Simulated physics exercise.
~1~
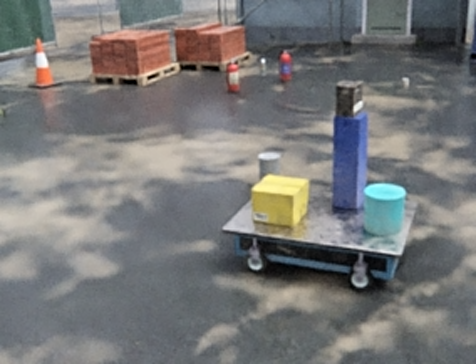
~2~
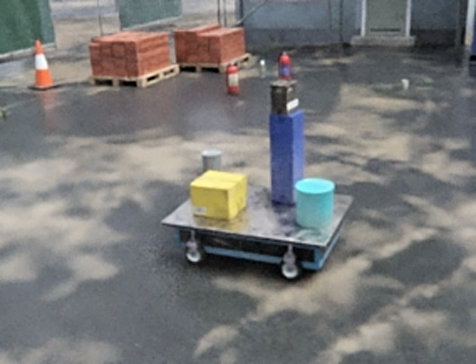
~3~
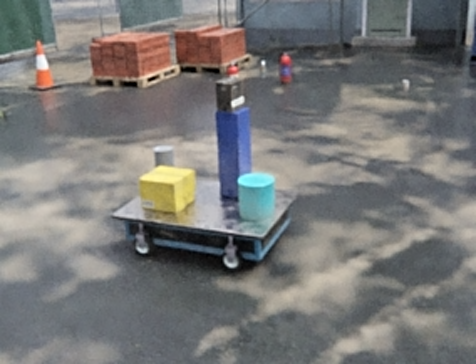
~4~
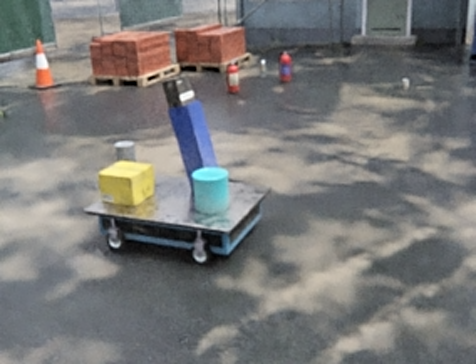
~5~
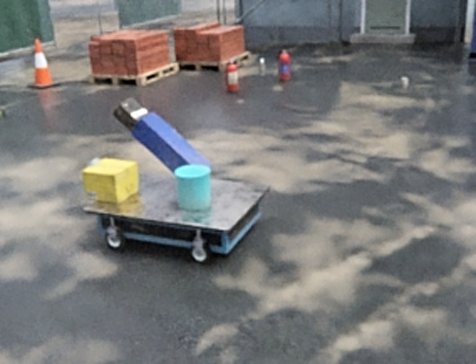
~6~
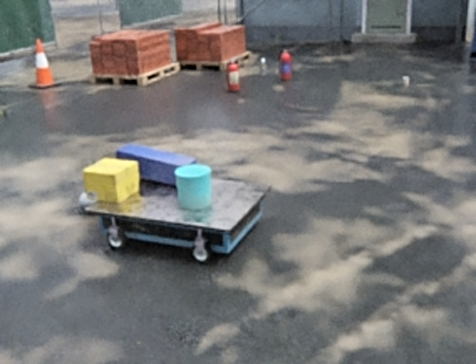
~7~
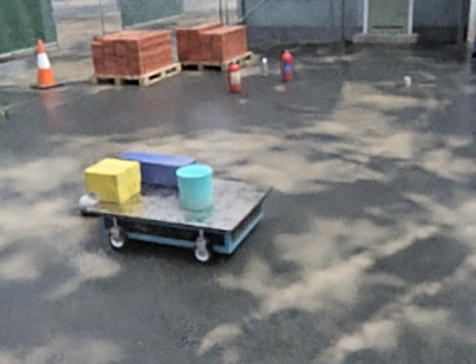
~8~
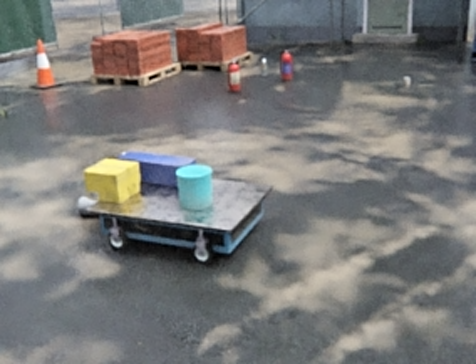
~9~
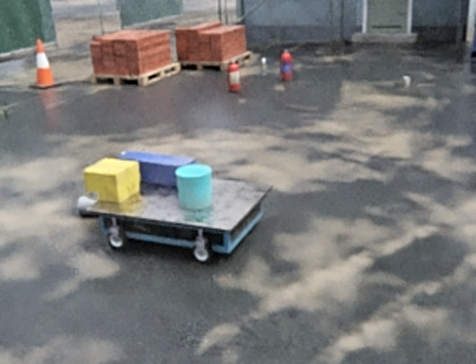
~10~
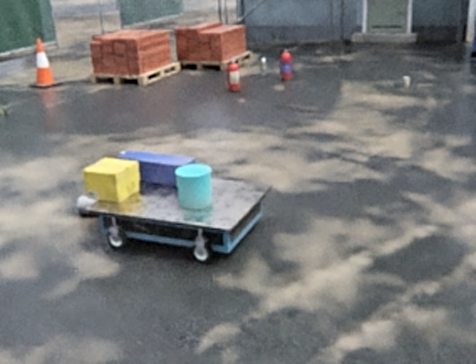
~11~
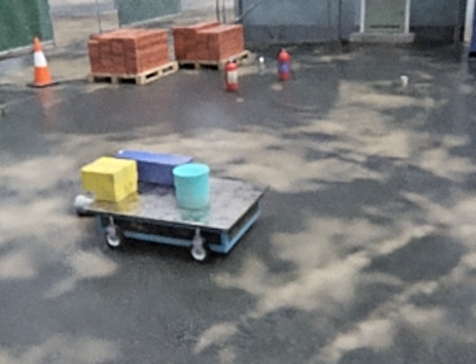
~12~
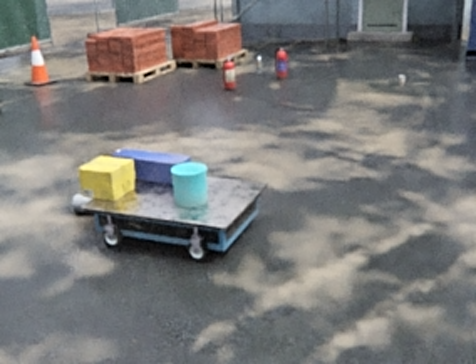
In a paved yard, a loaded cart rolls left and stops, toppling its tall blue box.
